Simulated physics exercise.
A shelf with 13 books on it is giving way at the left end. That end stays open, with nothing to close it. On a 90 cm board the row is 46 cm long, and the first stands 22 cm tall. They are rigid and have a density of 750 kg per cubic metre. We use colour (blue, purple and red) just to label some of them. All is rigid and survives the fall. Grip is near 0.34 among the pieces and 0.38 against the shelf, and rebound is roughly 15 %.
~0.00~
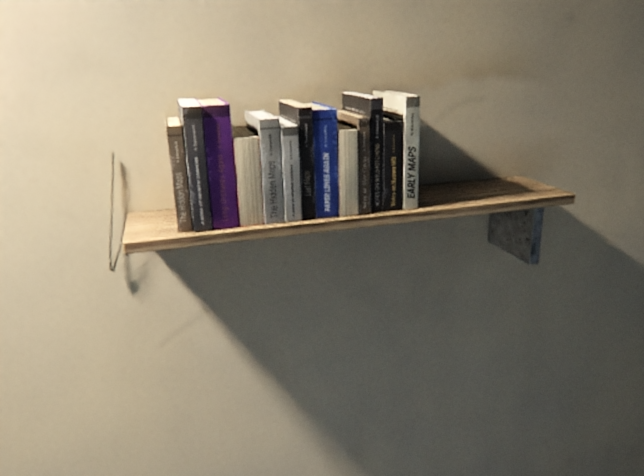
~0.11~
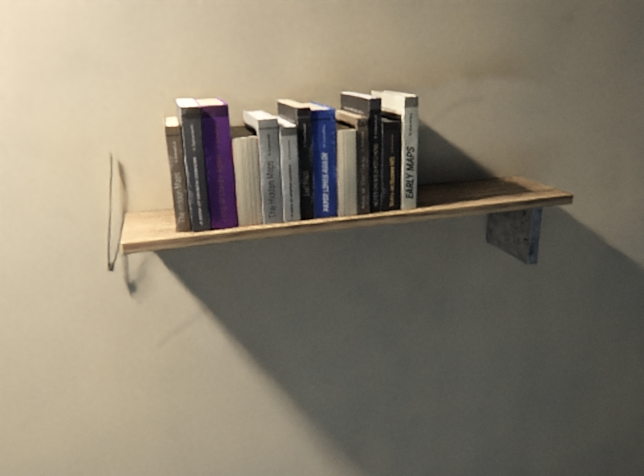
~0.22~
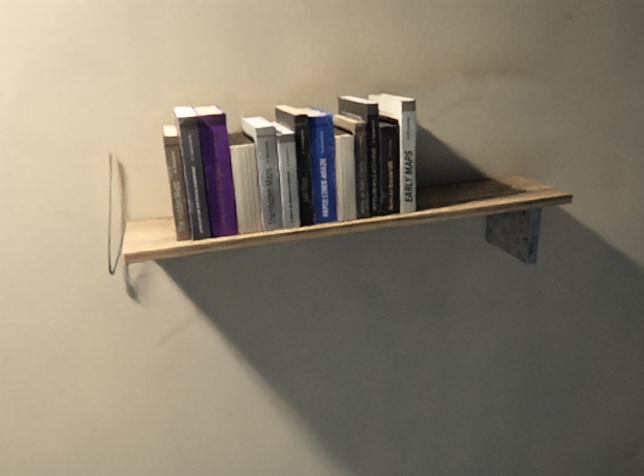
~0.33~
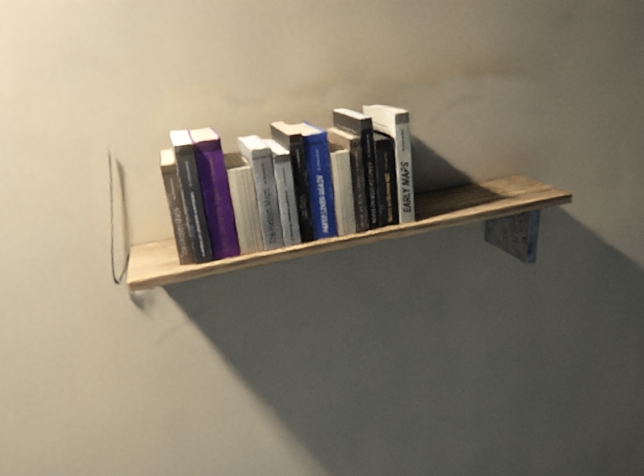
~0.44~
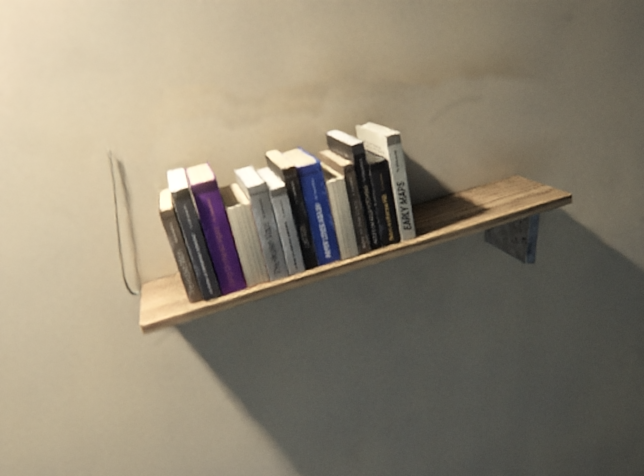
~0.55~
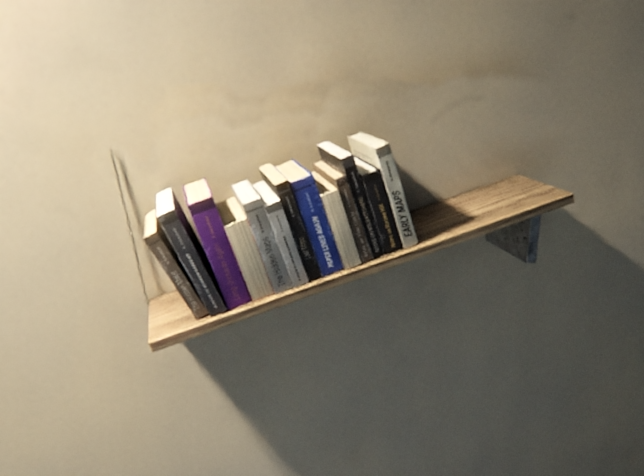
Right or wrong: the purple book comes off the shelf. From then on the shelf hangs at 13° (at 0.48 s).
Right.
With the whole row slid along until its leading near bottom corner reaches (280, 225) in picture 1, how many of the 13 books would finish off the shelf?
That comes to 0.
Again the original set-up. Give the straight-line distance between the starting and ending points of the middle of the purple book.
Roughly 140 cm.
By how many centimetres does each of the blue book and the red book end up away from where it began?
Roughly blue 20, red 30.
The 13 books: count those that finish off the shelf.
The tally stands at 3.
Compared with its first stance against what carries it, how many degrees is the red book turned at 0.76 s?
At that moment, roughly 25 degrees.
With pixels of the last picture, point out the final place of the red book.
It ends up centred close to (151, 307).
Around 0.76 s, none of the 13 books off the shelf, 13 disturbed; purple book tipped 26°; red book tipped 24°.
Around 1.02 s, 2 of the 13 books off the shelf; purple book on its side; red book tipped 47°.
Around 1.34 s, 3 of the 13 books off the shelf; purple book on its side; red book on its side.
Finally (1.6 s), 3 of the 13 books off the shelf; purple book on its side; red book on its side; blue book tipped 53°. Seen by the last camera, middles, red book near (151, 307).
